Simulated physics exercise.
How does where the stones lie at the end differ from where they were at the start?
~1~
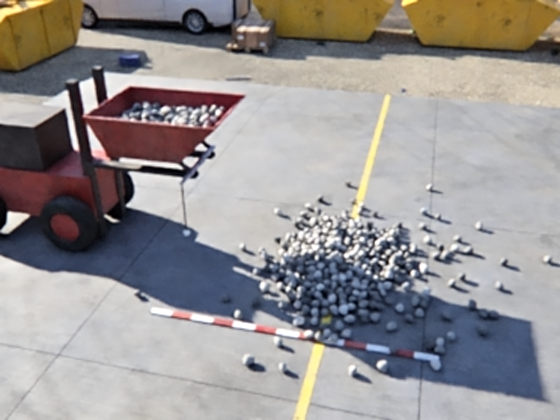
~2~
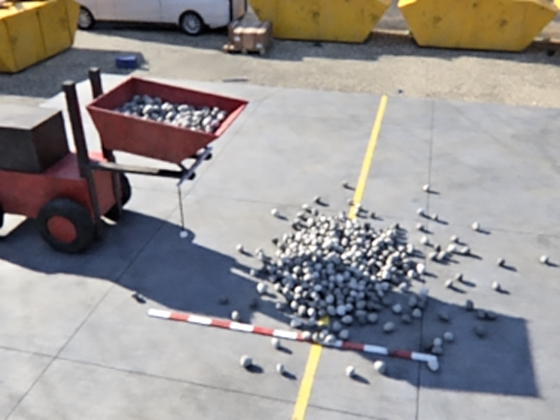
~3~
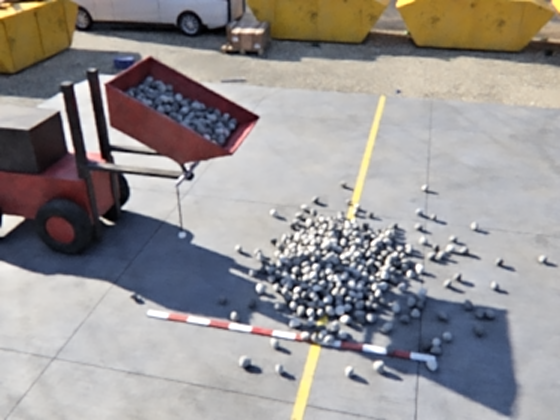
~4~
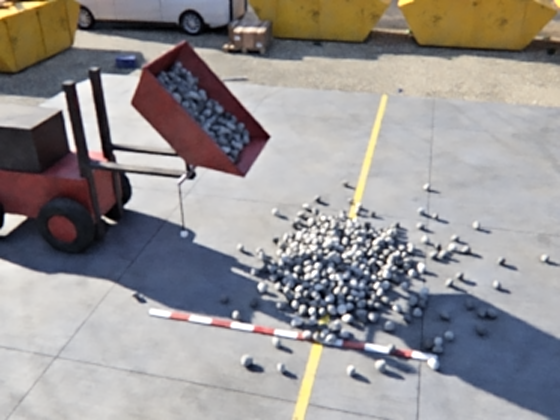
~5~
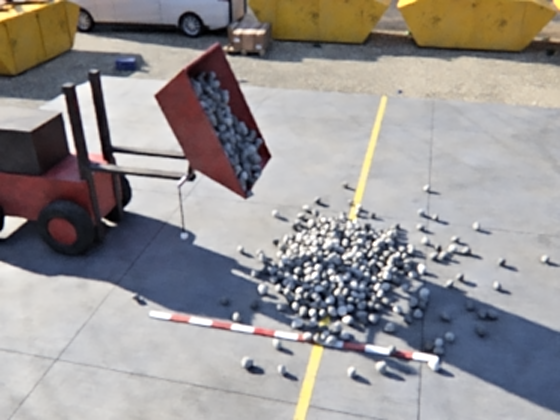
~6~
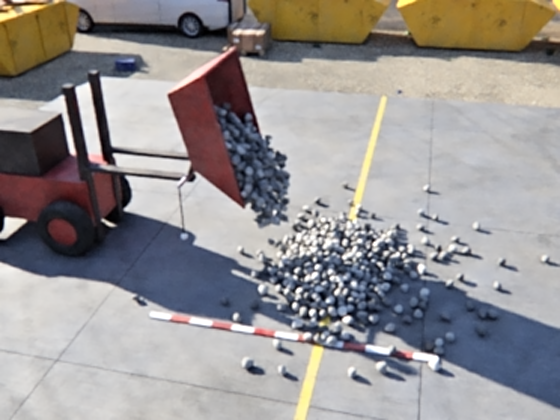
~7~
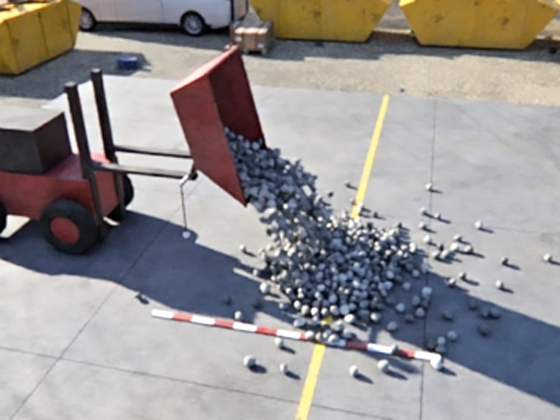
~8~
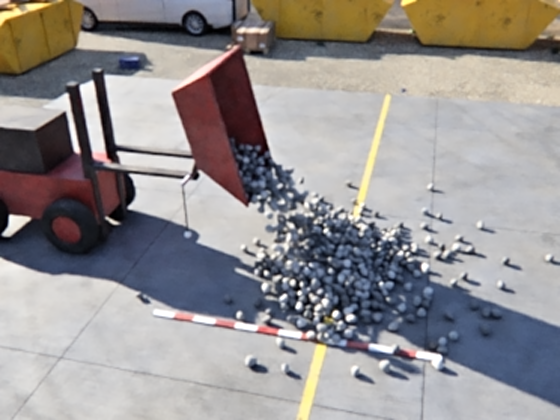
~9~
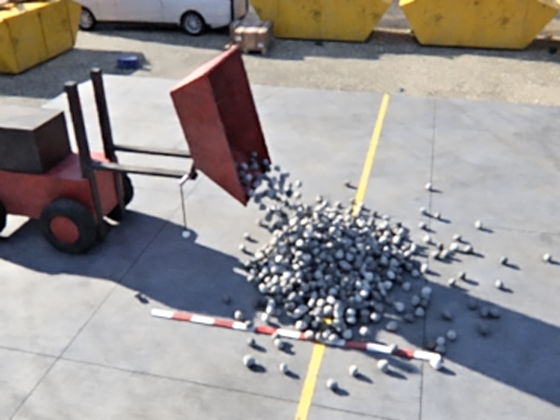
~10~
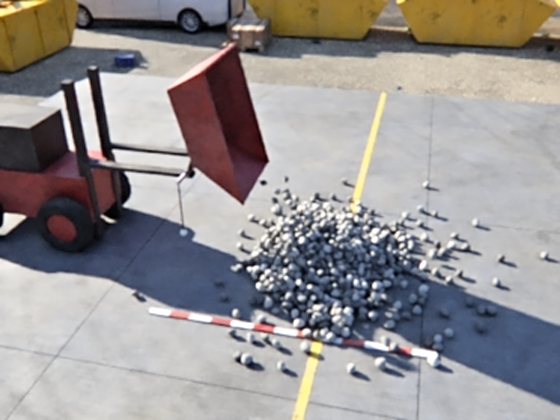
At the start the stones are split between the raised red skip and a heap on the ground across the yellow line. By the end the skip's load has come down onto that heap, so they all lie lower, in one bigger pile with some scattered around it.
